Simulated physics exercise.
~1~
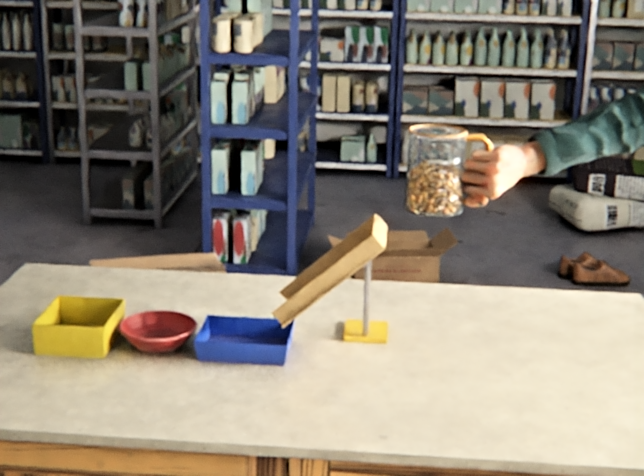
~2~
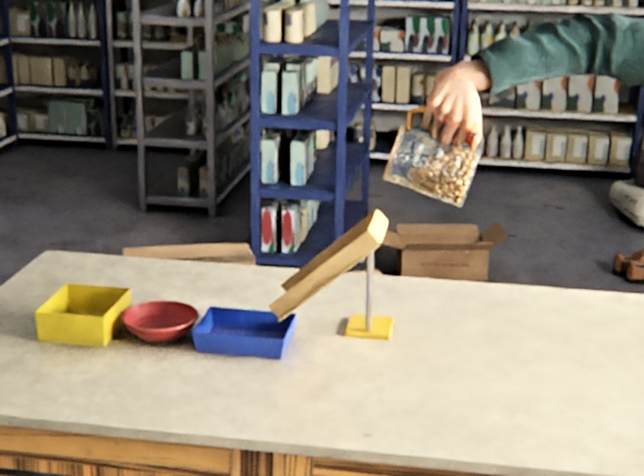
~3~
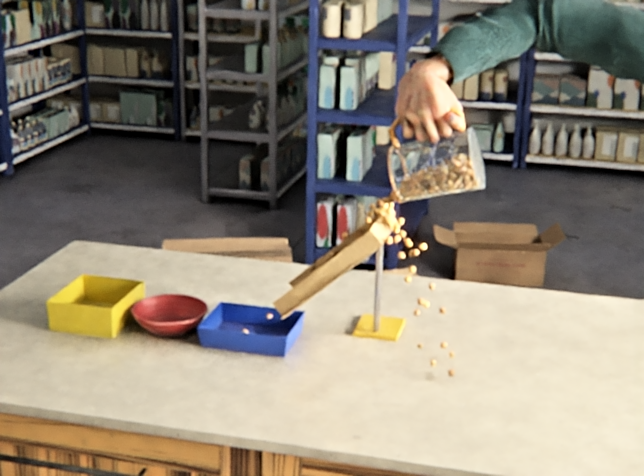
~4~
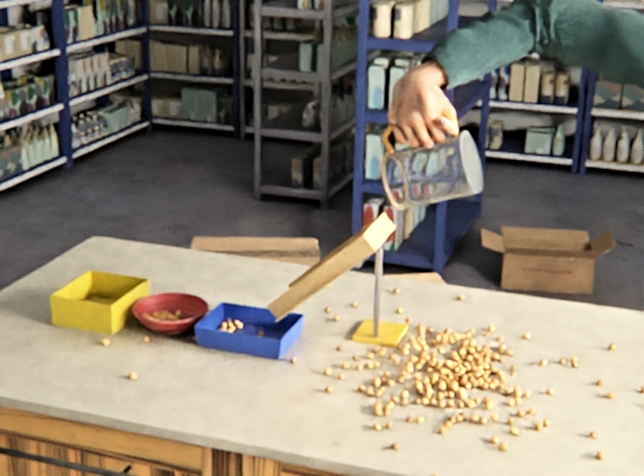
A hand in a green sleeve moved a clear jug of wooden beads left above a wooden ramp and tipped it until it was empty; most beads spilled into a heap on the table, while a few landed in the blue tin and red bowl.
